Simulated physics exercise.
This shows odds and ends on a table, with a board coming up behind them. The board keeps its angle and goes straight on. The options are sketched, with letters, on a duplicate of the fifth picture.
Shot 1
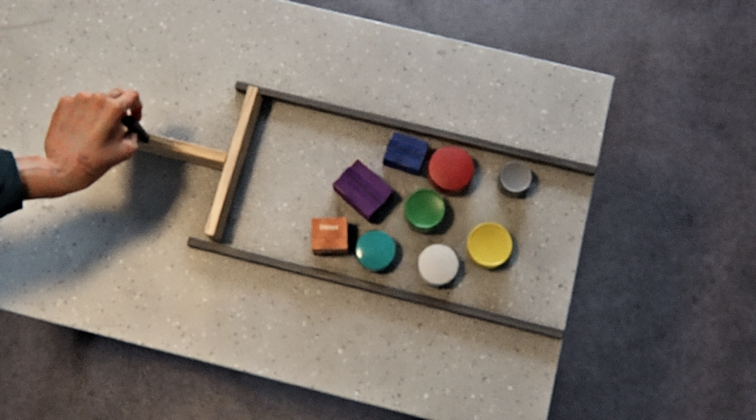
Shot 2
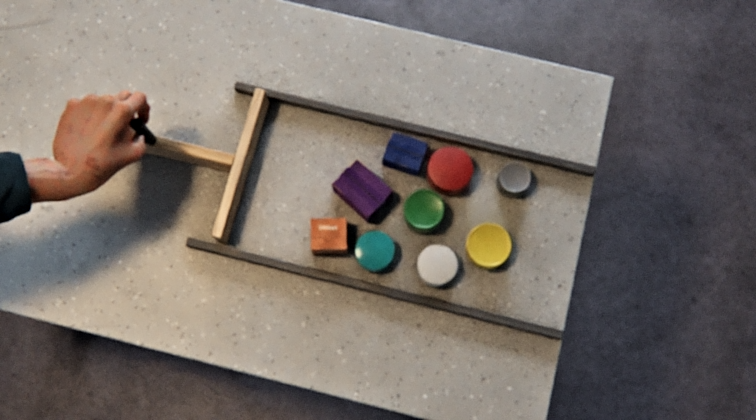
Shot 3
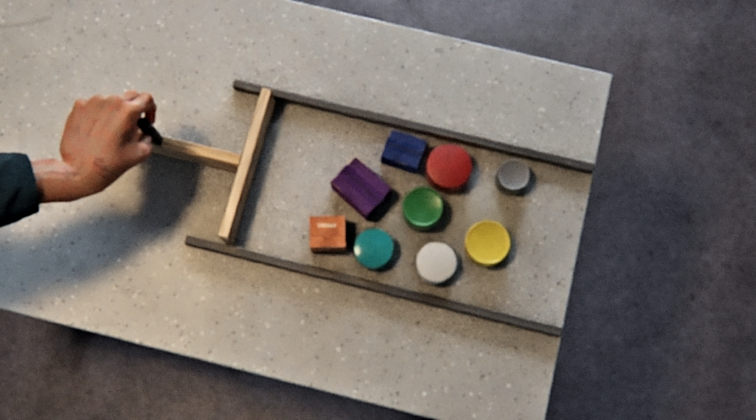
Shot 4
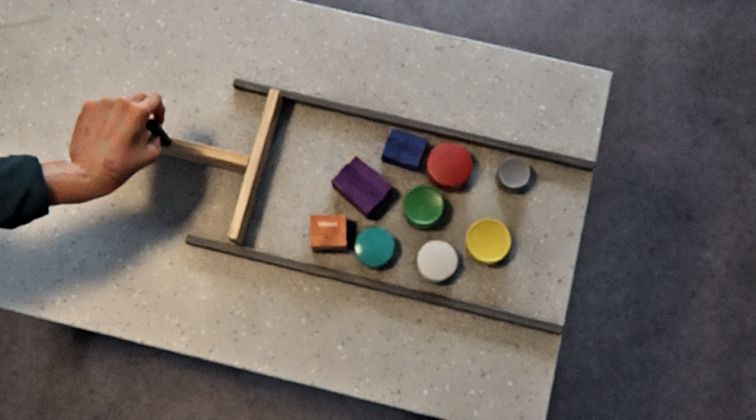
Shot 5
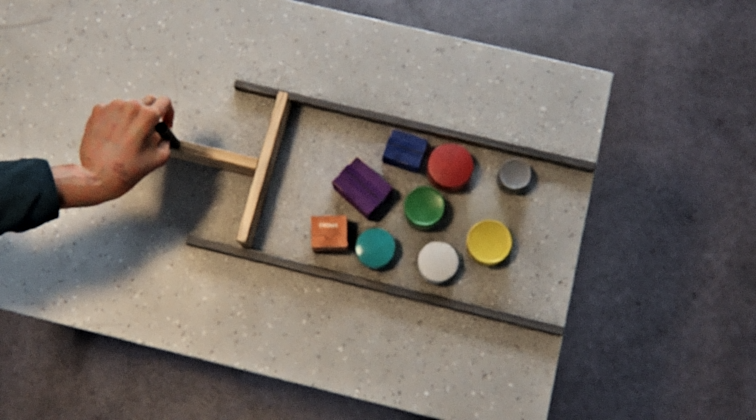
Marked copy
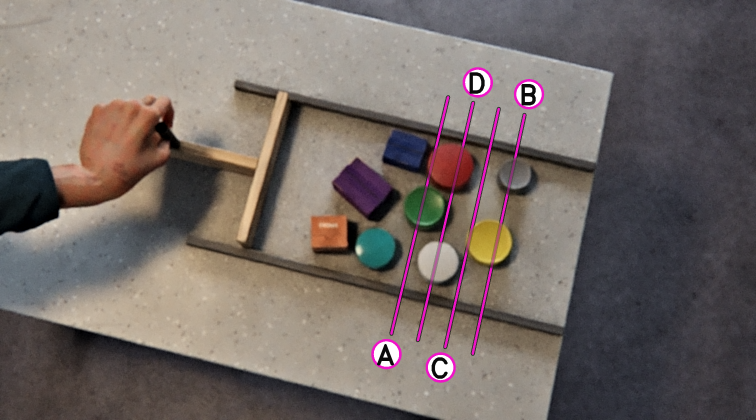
A hand slides a wooden board slowly right toward colourful objects that stay still.
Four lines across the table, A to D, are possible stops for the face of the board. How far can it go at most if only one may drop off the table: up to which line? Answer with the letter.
As far as mark C.
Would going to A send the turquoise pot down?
No.
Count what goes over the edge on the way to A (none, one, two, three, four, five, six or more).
By then, none.
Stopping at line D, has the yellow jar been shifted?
Yes.
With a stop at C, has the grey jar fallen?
No.
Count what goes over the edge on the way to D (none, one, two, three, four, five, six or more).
The count is none.
On the marked copy, A at (421, 212); B at (499, 230); C at (473, 224); D at (446, 218).
Taking C. A third of the way, board (339, 183); turquoise pot (387, 252); orange packet (350, 242).
Two thirds of the way, board (415, 201); yellow jar (523, 250); grey jar (528, 180).
When it is over, board (472, 215); yellow jar (575, 267); grey jar (583, 195); none fallen.
As for the rest, A is within the limit but short; B drops three; D is within the limit but short.
